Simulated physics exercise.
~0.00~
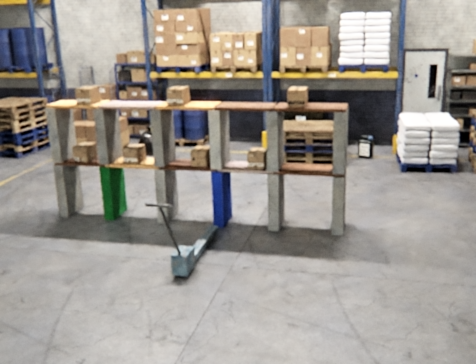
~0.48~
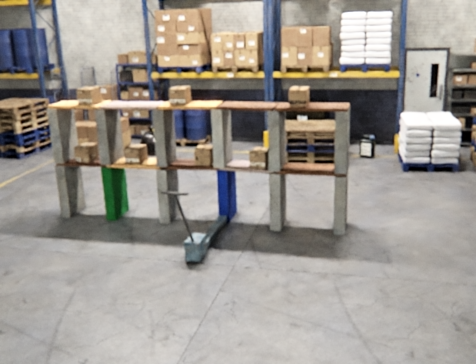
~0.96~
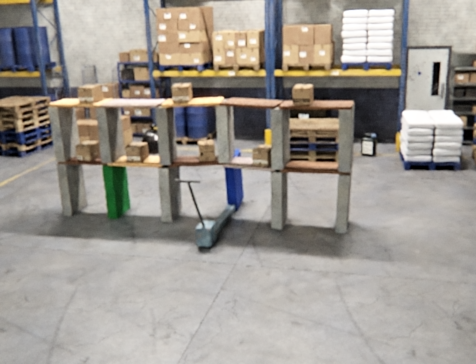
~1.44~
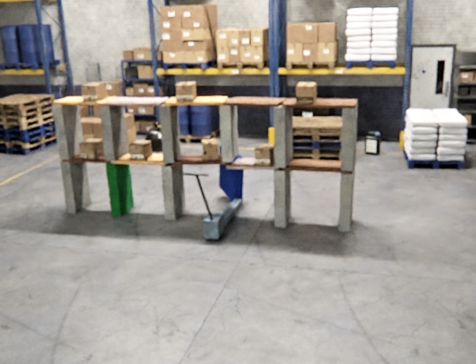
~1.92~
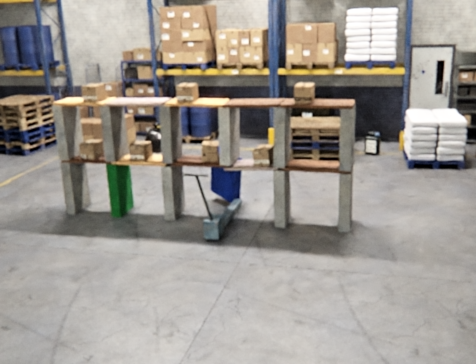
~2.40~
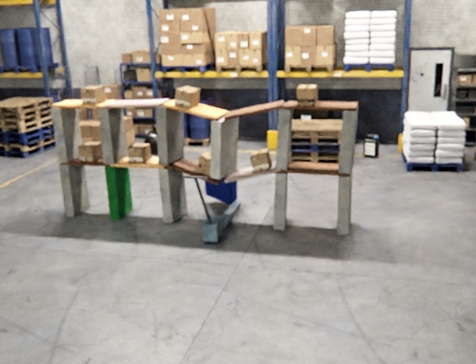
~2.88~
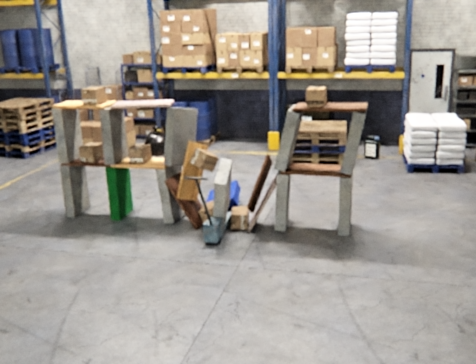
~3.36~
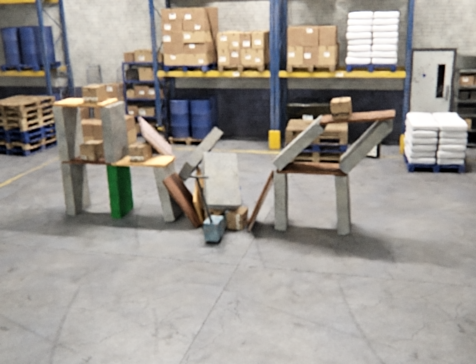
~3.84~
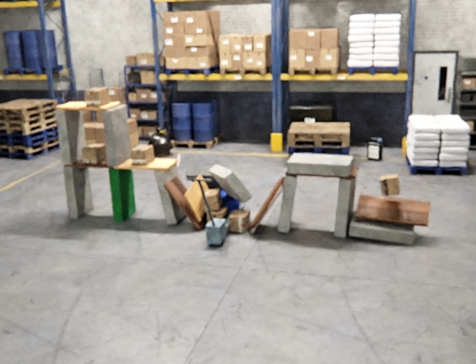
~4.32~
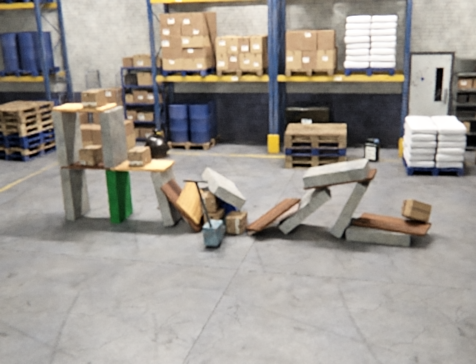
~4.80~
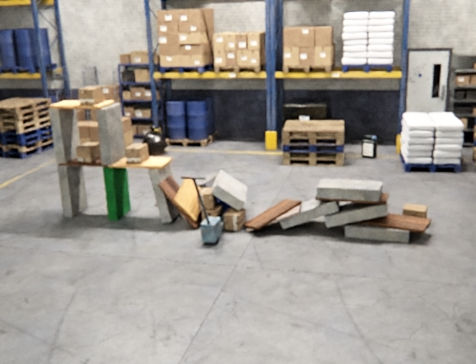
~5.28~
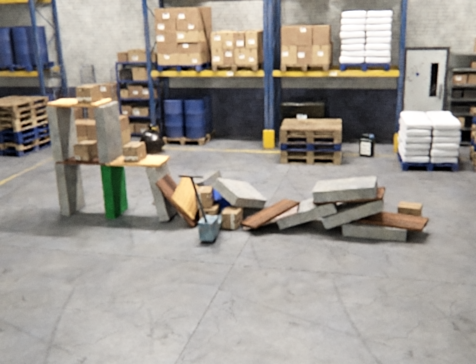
Two-tier warehouse shelf of boards and blocks collapsing through its middle and right as a jack displaces the blue upright, green upright standing.
